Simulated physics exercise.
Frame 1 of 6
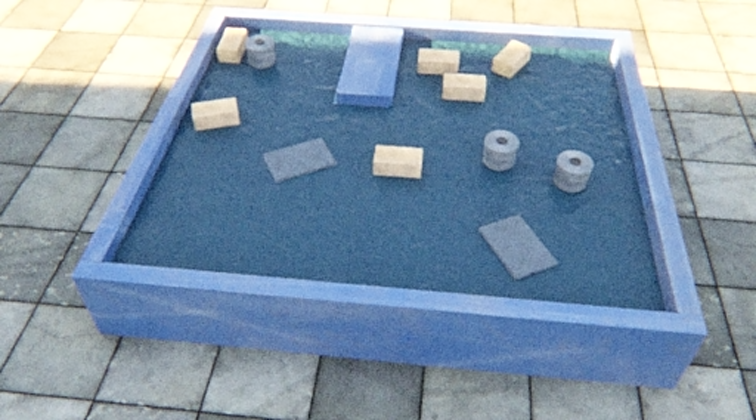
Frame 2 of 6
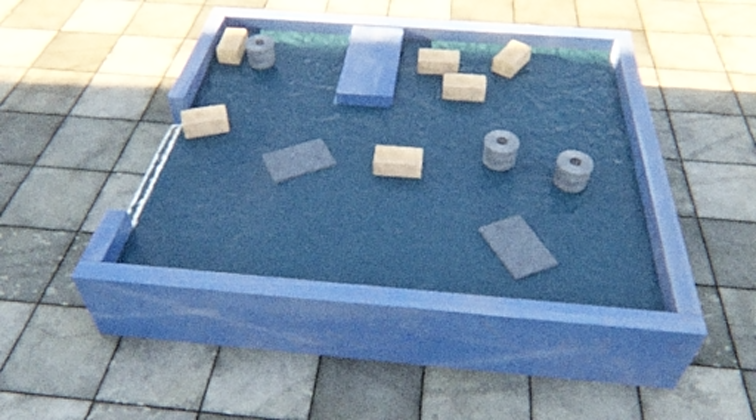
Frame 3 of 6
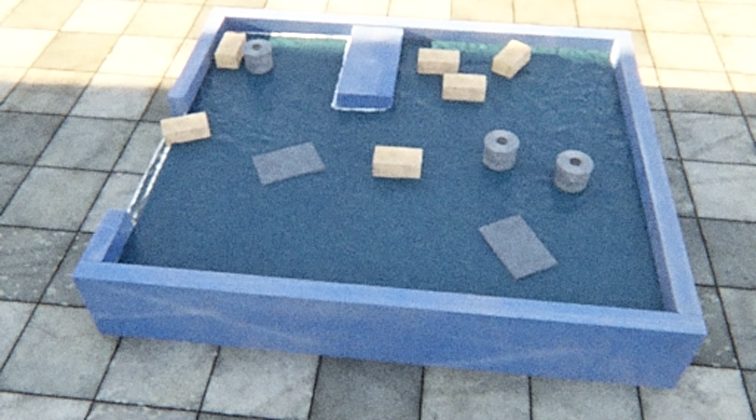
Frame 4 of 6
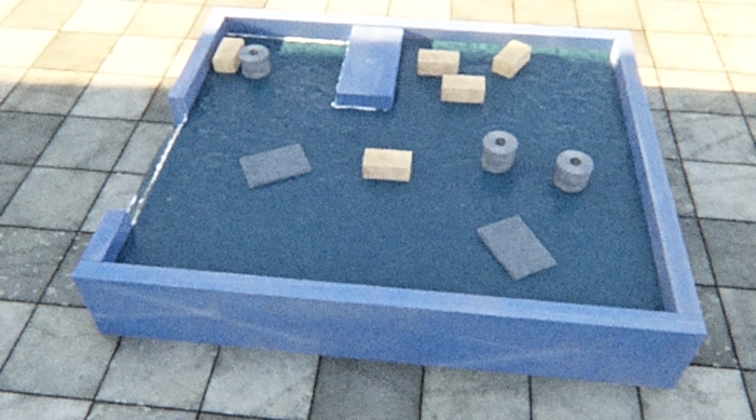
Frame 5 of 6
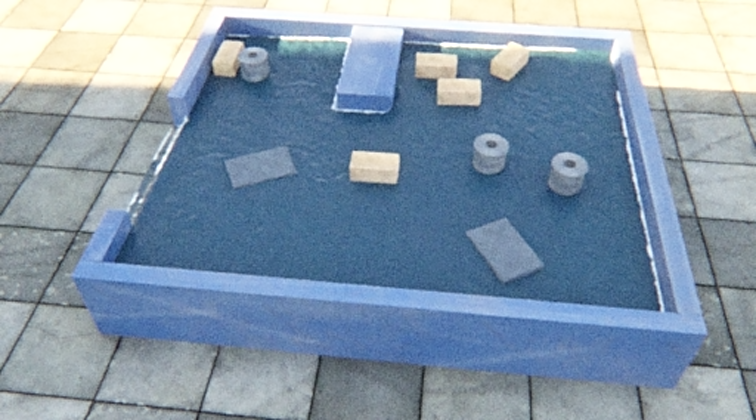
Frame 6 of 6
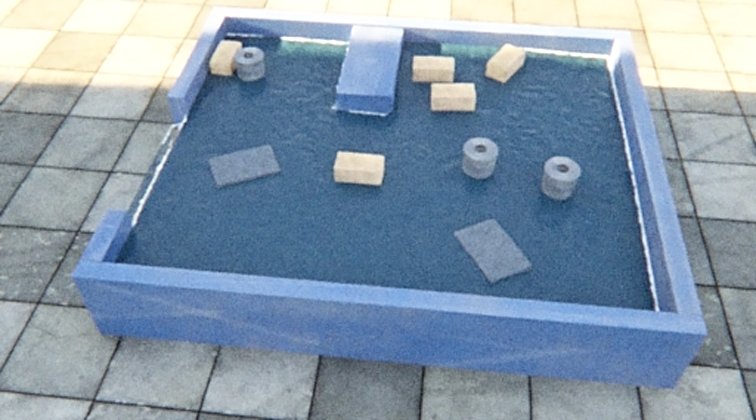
A blue-walled pool of water opened along its left side, and a tan block near the gap drifted out of view, then the other floating blocks, gray mats and gray rings shifted slightly leftward.
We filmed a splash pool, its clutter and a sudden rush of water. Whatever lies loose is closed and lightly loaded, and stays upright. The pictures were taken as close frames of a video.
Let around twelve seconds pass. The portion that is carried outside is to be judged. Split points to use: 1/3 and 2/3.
Below 1/3.
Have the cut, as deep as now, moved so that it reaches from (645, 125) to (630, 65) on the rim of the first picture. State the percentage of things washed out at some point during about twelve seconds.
Roughly 40 in a hundred.
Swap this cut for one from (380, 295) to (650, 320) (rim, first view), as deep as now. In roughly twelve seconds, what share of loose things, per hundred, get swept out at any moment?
It works out at some 40 per cent of the things.
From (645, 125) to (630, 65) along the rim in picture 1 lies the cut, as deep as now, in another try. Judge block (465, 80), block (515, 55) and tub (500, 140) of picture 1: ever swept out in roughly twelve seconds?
In that order: Gone, through, carried outside.
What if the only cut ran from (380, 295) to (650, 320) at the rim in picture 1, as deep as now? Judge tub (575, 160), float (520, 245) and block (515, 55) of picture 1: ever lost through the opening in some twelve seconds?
In sequence - departs, departs, stays put.
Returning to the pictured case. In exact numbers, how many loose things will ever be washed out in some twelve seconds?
It comes out at 3.
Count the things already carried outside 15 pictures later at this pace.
The number works out to 2.
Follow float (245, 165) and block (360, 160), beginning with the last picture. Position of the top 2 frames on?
About (207, 157) and (325, 161).
A moment on, 1 of 11 are out; 10 afloat.
Next, 2 of 11 are out; 9 afloat.
Later, 2 of 11 are out; 9 afloat.
In the end, 3 of 11 are out; 8 afloat.
